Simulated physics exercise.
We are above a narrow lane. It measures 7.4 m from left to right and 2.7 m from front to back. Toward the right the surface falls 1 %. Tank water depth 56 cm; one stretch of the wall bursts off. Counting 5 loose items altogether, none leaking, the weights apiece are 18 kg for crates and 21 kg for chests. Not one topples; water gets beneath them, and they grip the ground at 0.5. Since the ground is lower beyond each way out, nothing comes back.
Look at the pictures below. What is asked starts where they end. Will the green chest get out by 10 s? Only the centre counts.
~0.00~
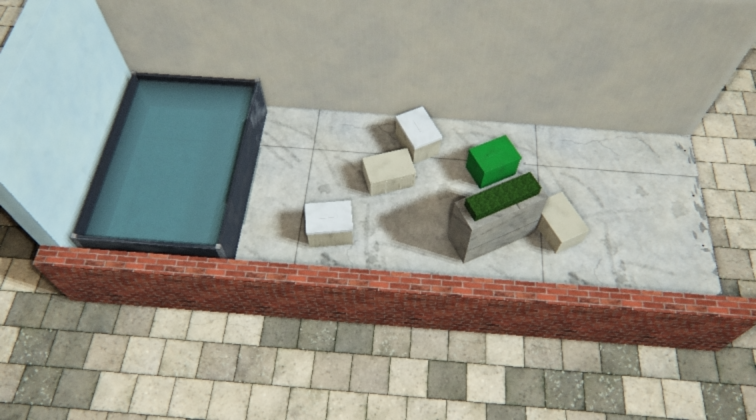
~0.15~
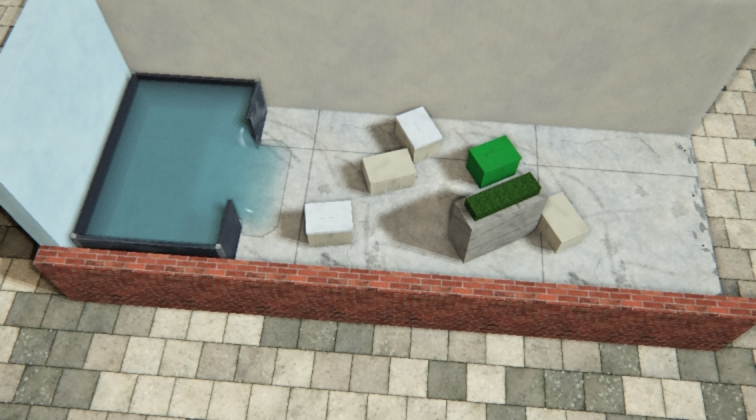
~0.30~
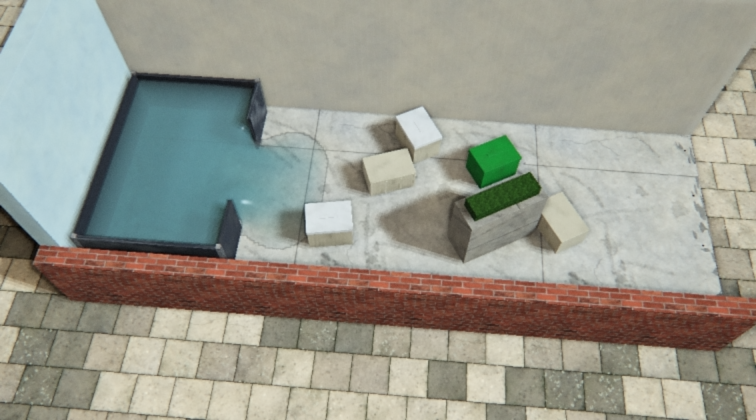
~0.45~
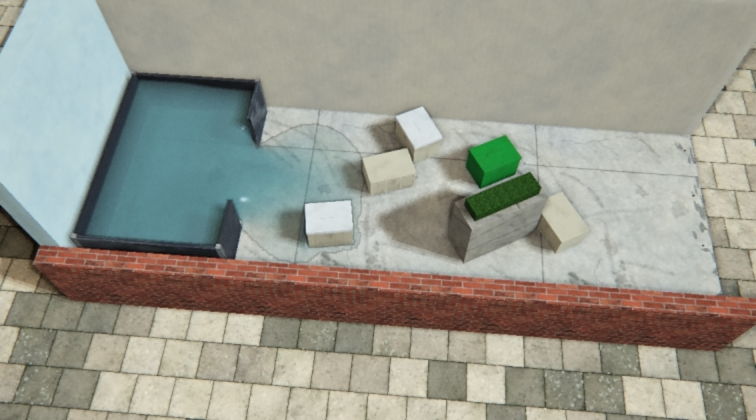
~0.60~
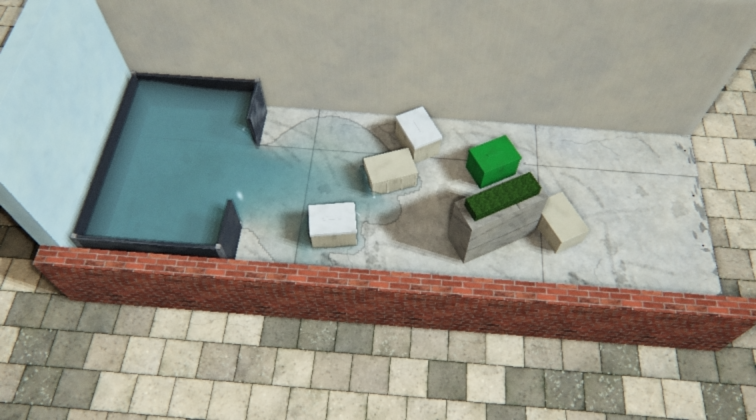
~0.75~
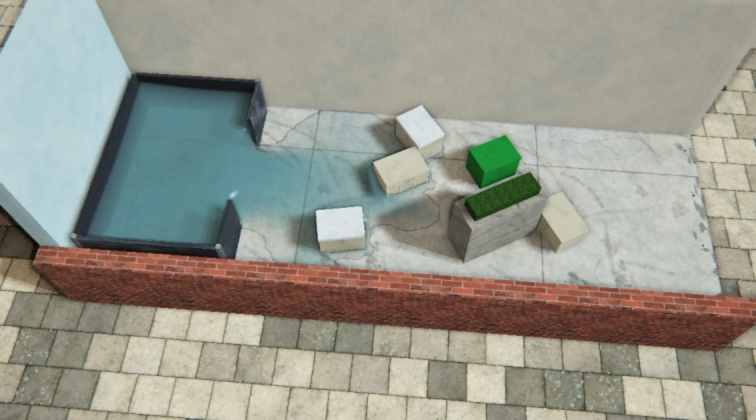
Green chest exits.
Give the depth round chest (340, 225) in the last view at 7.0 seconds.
Around 5 centimetres.
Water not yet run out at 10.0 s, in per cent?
Around 40 % of the water.
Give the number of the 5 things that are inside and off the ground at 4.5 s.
Total: 1.
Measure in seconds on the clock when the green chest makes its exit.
It gets out at about 3.0 s.
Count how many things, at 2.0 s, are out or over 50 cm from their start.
By that point, 4.
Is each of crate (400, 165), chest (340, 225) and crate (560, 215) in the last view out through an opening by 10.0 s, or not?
First got there, second never got there, third got there.
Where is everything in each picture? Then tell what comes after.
In the first picture, the green chest at (495, 153), on the bottom; water covers 3.7 m2; 0 of 5 have shifted.
In the second picture, the green chest at (495, 153) rests on the ground; 4.4 m2 under water; 0 of 5 have shifted.
In the third picture, the green chest at (495, 153), on the bottom; water covers 5.2 m2; 0 of 5 have shifted.
In the fourth picture, the green chest at (495, 153), on the bottom; water covers 6.1 m2; 0 of 5 have shifted.
In the fifth picture, the green chest at (495, 153) rests on the ground; water covers 6.8 m2; 0 of 5 have shifted.
In the sixth picture, the green chest at (495, 153), on the bottom; water covers 7.6 m2; 2 of 5 have shifted.
After 2.0 s the green chest is near (563, 148), 0.9 m from its start, aground; 0 of 5 are out; 2 afloat.
After 4.5 s the green chest has gone out; 3 of 5 are out; 1 afloat.
After 7.0 s the green chest has gone out; 4 of 5 are out; 0 afloat.
After 10.0 s the green chest has gone out; 4 of 5 are out; 0 afloat.
